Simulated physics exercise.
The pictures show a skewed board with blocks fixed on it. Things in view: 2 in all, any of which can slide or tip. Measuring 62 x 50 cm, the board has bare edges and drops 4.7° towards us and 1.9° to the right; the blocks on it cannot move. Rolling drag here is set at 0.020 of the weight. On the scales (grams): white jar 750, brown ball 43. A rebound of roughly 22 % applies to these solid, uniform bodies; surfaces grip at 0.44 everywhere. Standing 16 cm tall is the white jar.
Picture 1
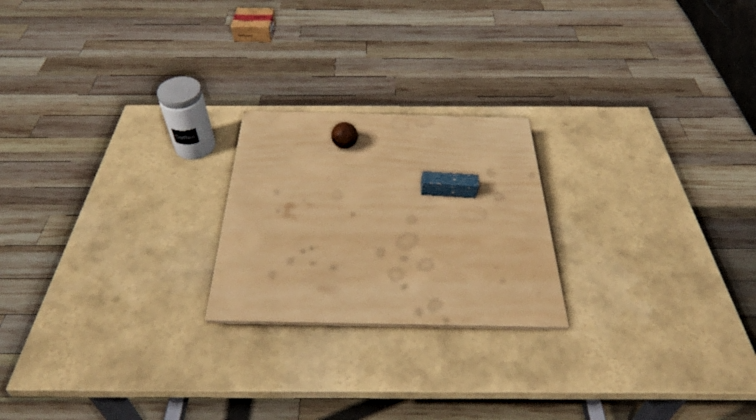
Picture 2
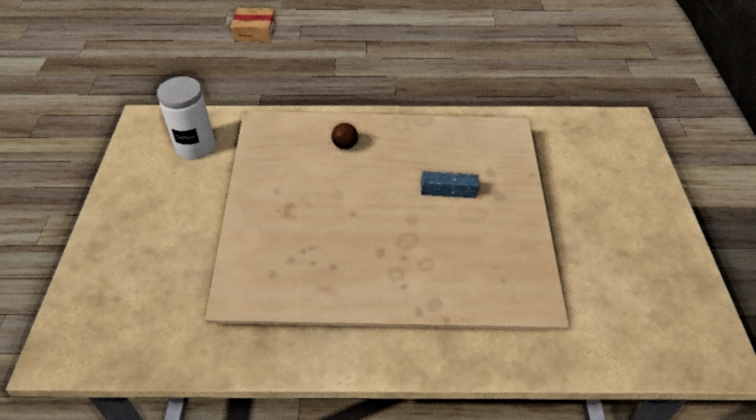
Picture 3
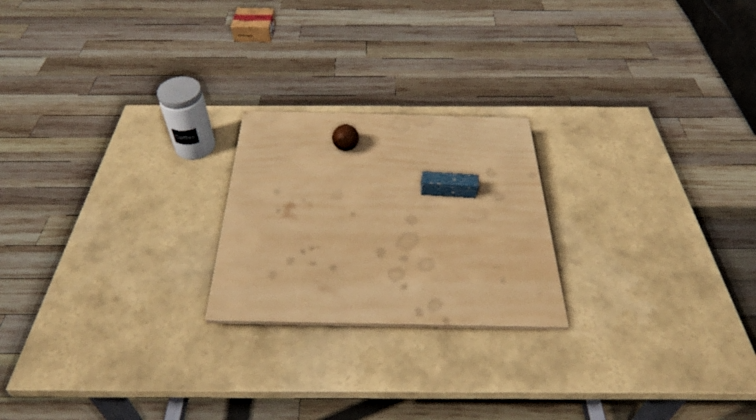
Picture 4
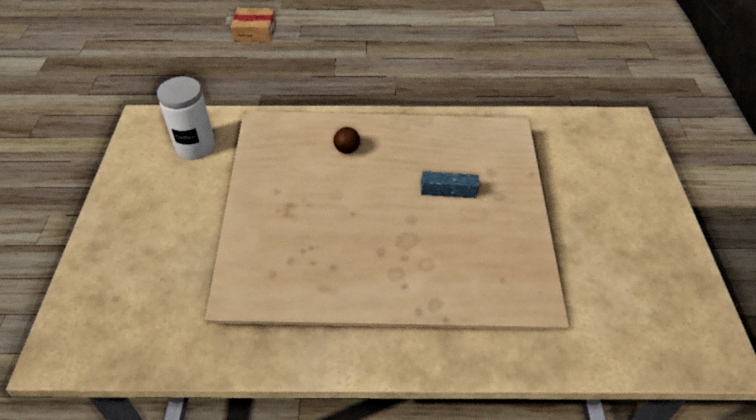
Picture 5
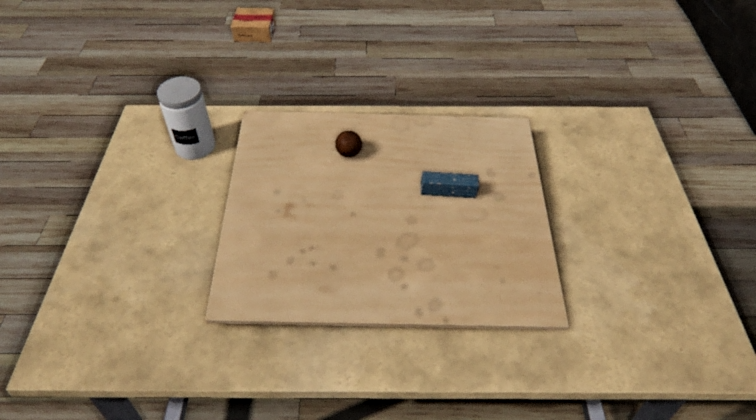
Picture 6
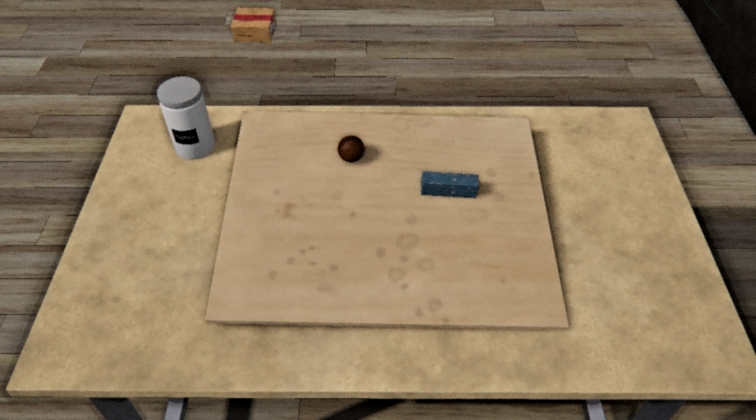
To begin with, a brown ball sits near the back of a wooden board on a table, with a blue block to its right and a white jar to its left. The ball then rolls slowly a short way towards the viewer and slightly right, while everything else stays still.
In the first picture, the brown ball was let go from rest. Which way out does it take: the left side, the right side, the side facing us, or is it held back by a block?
It will exit nearest the viewer.
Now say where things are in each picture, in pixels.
In the first frame, 41 cm of board to the near edge; brown ball (345, 136); white jar (188, 119).
In the second frame, 41 cm of board to the near edge; brown ball (345, 136); white jar (188, 119).
In the third frame, 40 cm of board to the near edge; brown ball (345, 138); white jar (188, 119).
In the fourth frame, 39 cm of board to the near edge; brown ball (347, 140); white jar (188, 119).
In the fifth frame, 38 cm of board to the near edge; brown ball (349, 144); white jar (188, 119).
In the sixth frame, 37 cm of board to the near edge; brown ball (351, 149); white jar (188, 119).
Then, 0.50 s past the last view, 23 cm of board to the near edge; brown ball near (380, 207).
Then, 0.90 s past the last view, 3 cm of board to the near edge; brown ball near (426, 301).
Then, 1.20 s past the last view, it has gone over the near edge; brown ball near (475, 412).
Finally, it has gone over the near edge; white jar still in place (within 8 cm).
